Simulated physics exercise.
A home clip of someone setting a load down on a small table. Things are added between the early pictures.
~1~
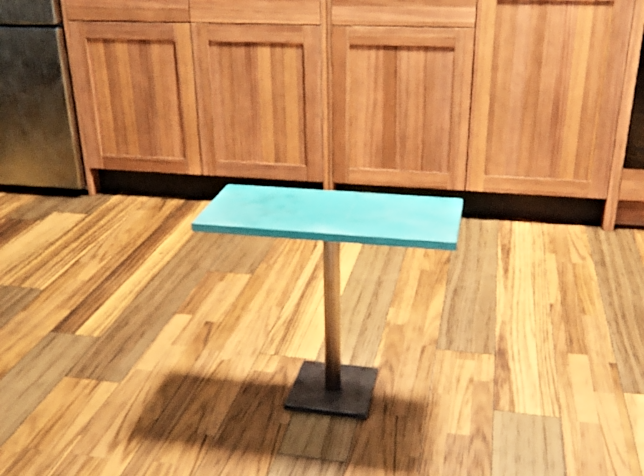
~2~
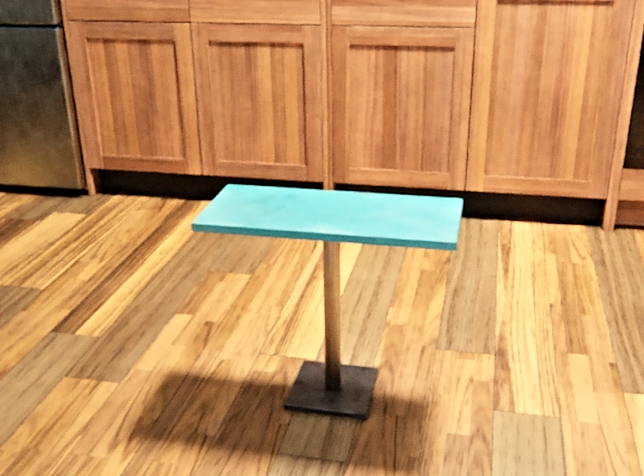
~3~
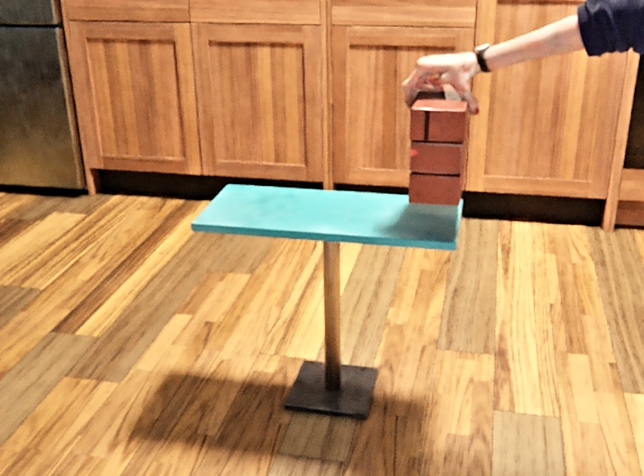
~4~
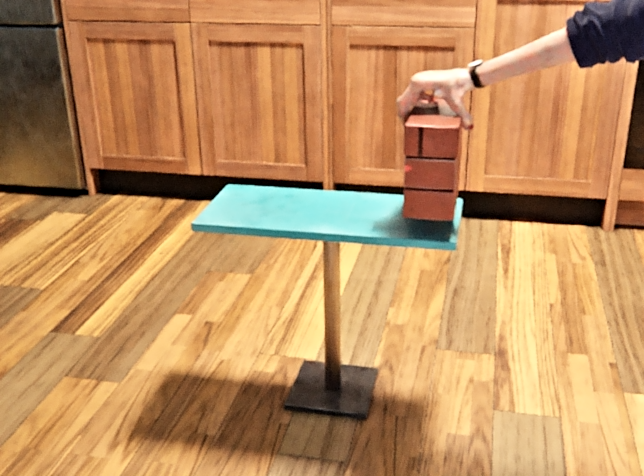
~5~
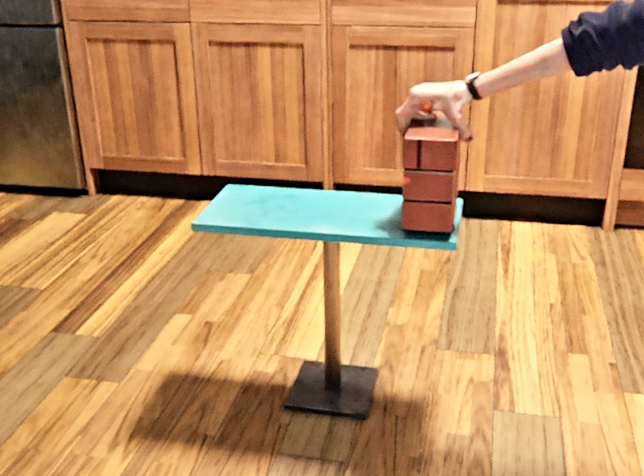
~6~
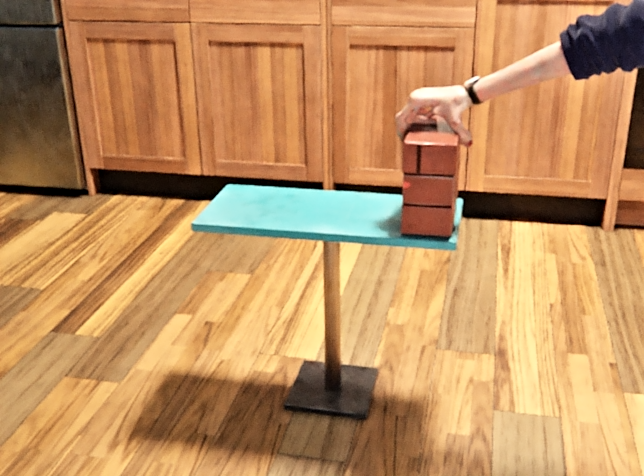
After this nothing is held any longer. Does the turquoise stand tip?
The turquoise stand tips up.
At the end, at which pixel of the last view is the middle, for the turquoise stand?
Around (548, 315).
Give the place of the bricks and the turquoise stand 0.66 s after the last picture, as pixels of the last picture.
First (574, 259), then (459, 235).
Then, 0.66 s after the last picture, turquoise stand tipped 35° from how it was near (459, 235).
At rest, the turquoise stand goes over, near (548, 315).
